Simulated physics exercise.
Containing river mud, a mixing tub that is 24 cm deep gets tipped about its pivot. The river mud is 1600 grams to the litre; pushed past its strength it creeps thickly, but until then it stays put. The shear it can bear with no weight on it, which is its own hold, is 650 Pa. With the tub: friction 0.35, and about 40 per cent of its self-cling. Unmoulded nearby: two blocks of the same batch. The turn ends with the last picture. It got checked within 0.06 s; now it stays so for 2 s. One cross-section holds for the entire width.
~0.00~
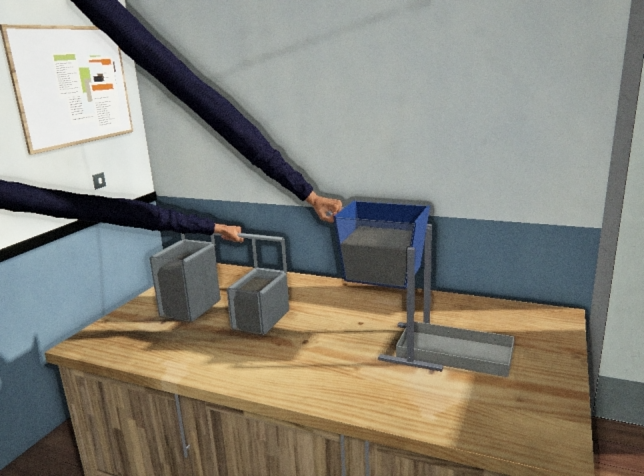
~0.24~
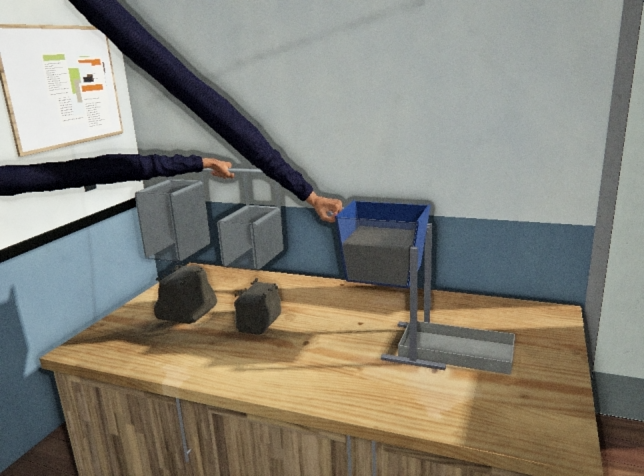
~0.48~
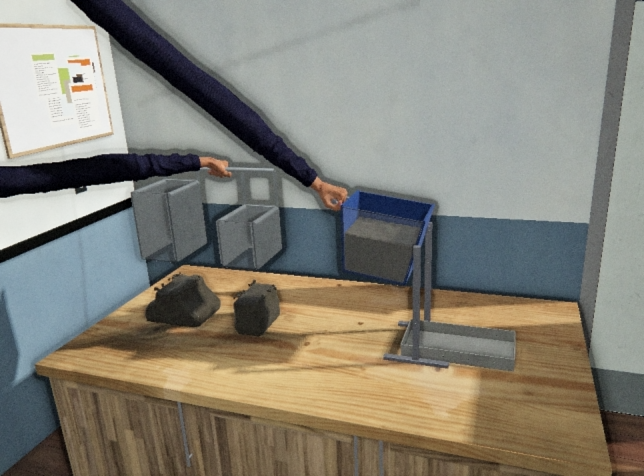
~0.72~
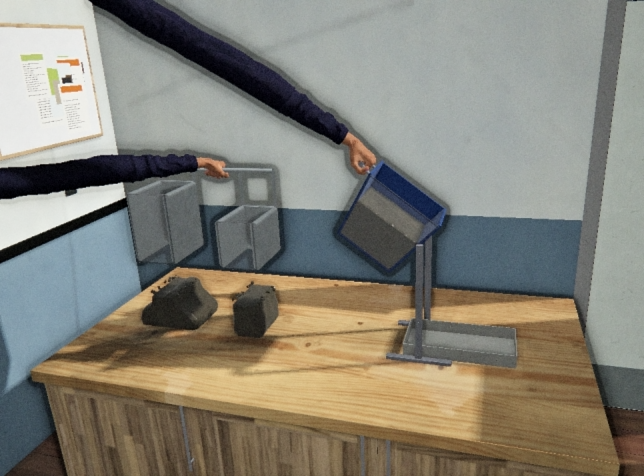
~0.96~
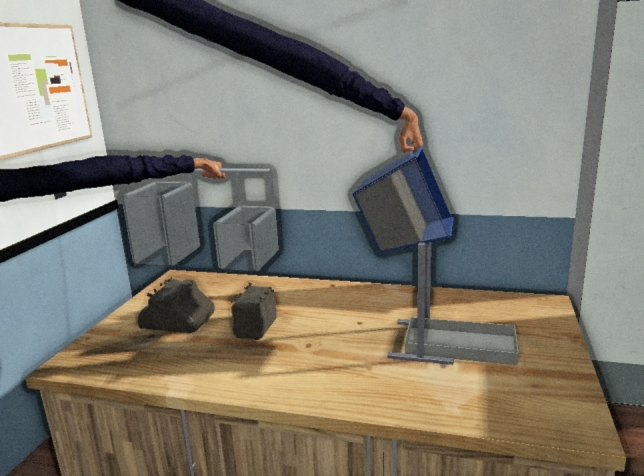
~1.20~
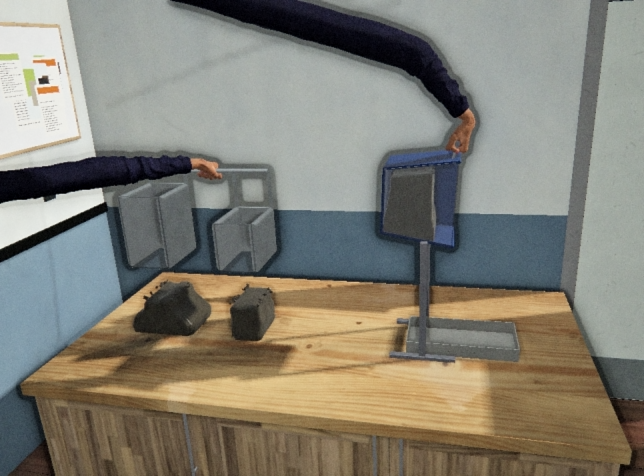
We see one hand lift grey moulds off two dark blocks, which slump slightly, the left one more, while another hand swings a blue tub of grey mud rightward on its stand until it is on its side.
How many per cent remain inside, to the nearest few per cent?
Roughly 40 per cent remains inside.
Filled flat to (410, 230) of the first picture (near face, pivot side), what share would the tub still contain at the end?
That gives some 0 %.
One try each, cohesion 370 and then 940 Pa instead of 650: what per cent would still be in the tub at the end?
The answers, in order, are 30 % and 0 %.
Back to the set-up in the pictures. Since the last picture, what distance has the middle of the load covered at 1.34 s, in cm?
Some 6 cm.
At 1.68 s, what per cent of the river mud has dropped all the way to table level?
At that moment, near 0 % is down.
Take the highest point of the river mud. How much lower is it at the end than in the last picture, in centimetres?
15 cm or so.
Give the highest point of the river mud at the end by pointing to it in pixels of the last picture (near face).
Around (422, 217).
By 1.34 s, the tub is at 93 degrees and holds 99 %.
By 1.51 s, the tub is at 93 degrees and holds 64 %.
By 1.68 s, the tub is at 93 degrees and holds 44 %.
By 1.85 s, the tub is at 93 degrees and holds 40 %.
By 3.20 s, at the end, the tub is at 93 degrees and holds 40 %.
